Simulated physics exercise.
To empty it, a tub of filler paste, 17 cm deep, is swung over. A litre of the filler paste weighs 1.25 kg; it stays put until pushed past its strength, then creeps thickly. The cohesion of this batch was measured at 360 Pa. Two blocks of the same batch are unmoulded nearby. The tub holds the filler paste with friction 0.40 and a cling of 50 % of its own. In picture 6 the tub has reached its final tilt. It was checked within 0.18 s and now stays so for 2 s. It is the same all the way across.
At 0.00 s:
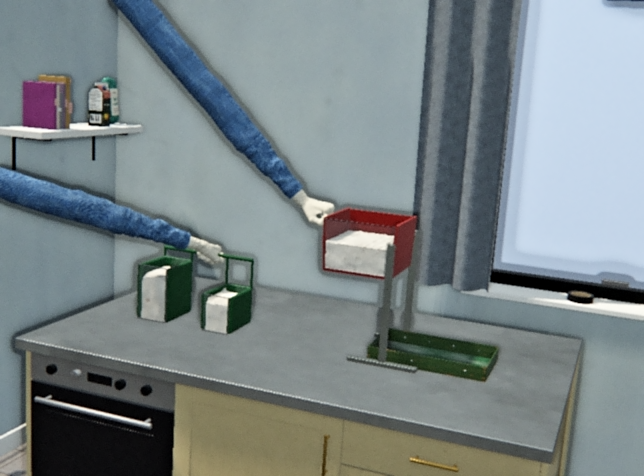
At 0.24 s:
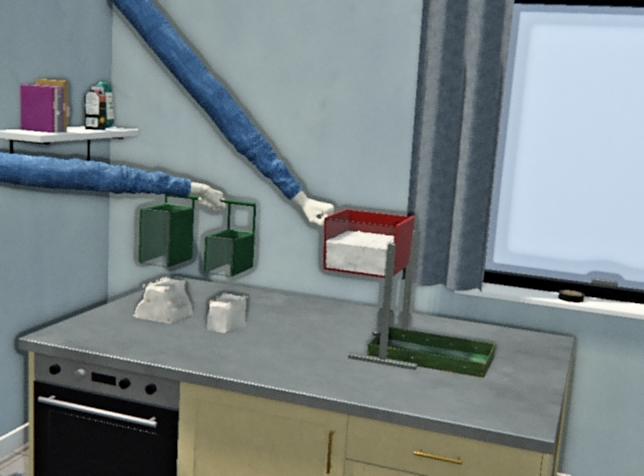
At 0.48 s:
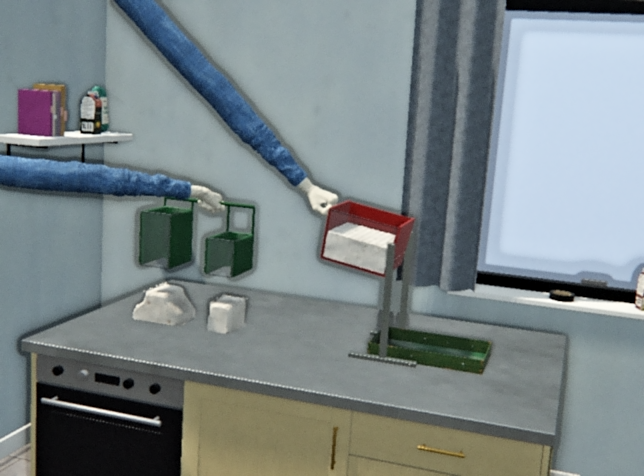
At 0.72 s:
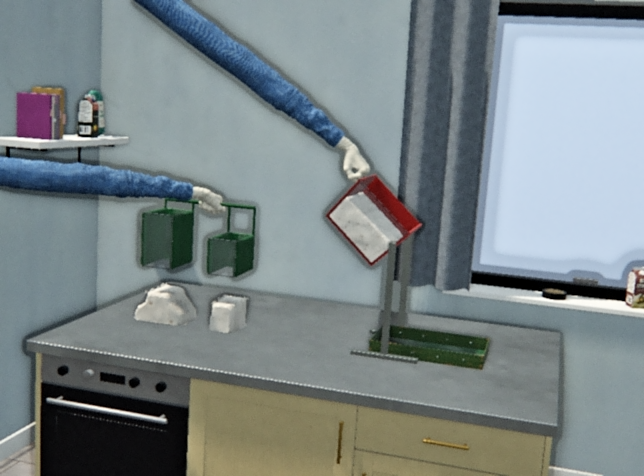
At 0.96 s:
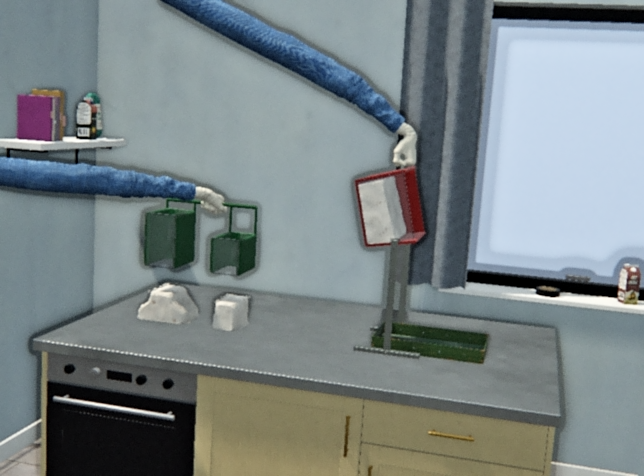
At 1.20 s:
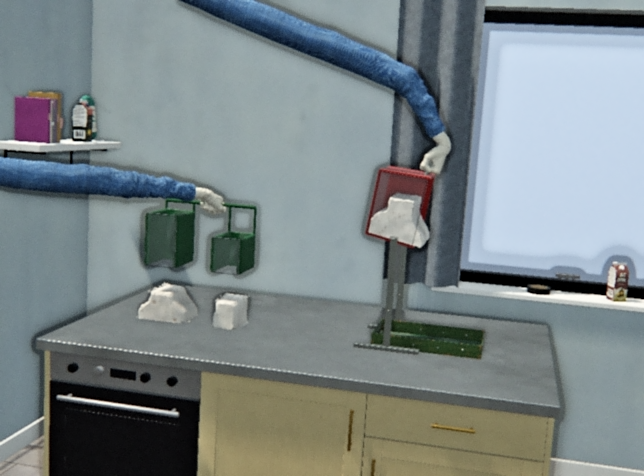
In a kitchen, one blue-sleeved arm lifts two green containers off white blocks on the grey counter, and the taller block slumps slightly. Another arm then swings a red tub of white paste over until it is tilted past upright on its side, the paste bulging out of its open top.
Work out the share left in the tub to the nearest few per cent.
It comes to some 0 %.
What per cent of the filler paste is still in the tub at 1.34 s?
About 60 %.
After 1.34 s, the tub is at 98 degrees and holds 58 %.
After 1.51 s, the tub is at 98 degrees and holds 35 %.
After 1.68 s, the tub is at 98 degrees and holds 28 %.
After 1.85 s, the tub is at 98 degrees and holds 21 %.
After 3.20 s, at the end, the tub is at 98 degrees and holds 0 %.
